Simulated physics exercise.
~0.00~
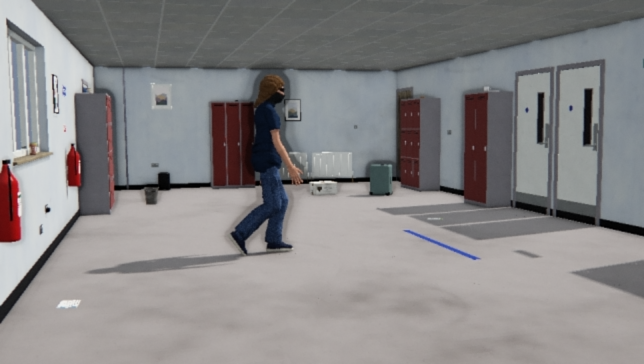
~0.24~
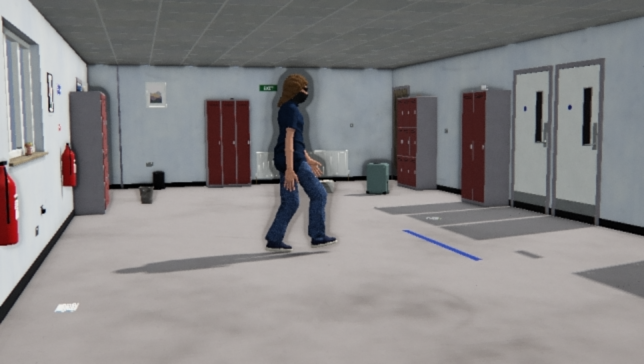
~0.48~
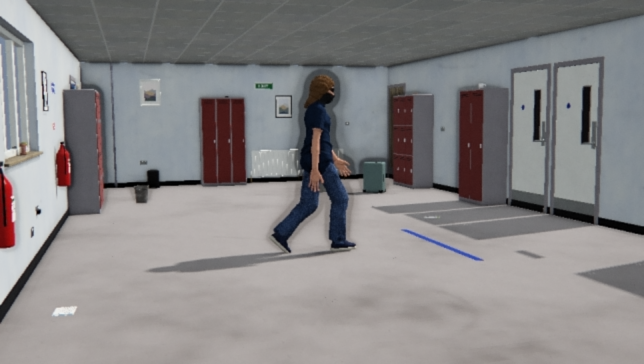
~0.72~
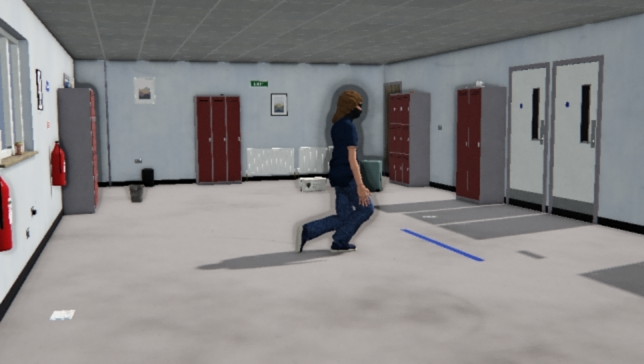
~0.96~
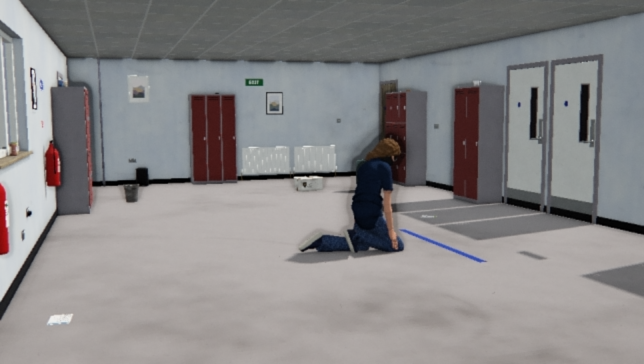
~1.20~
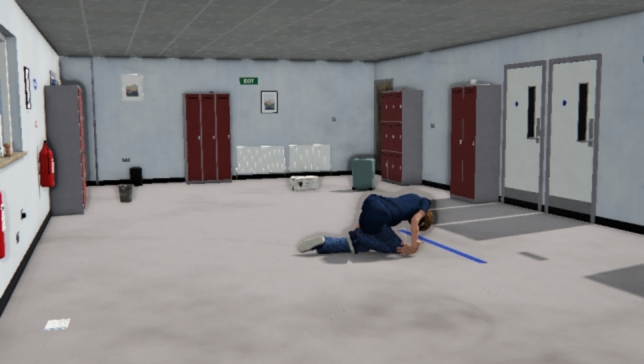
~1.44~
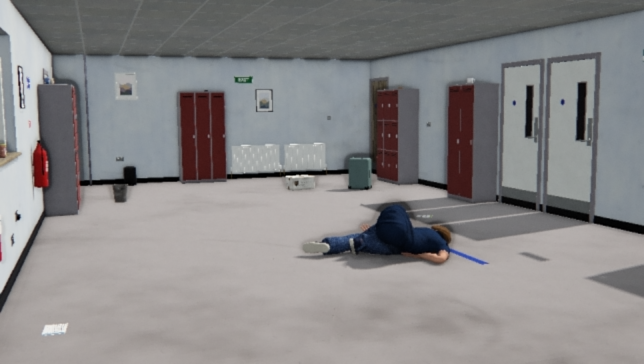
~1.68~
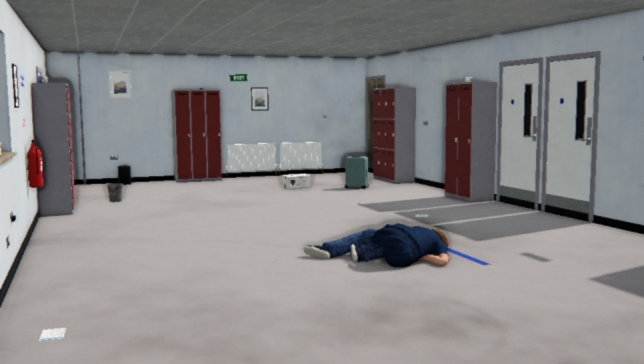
In a locker room, a masked person walks right, drops forward and lies by a blue strip.
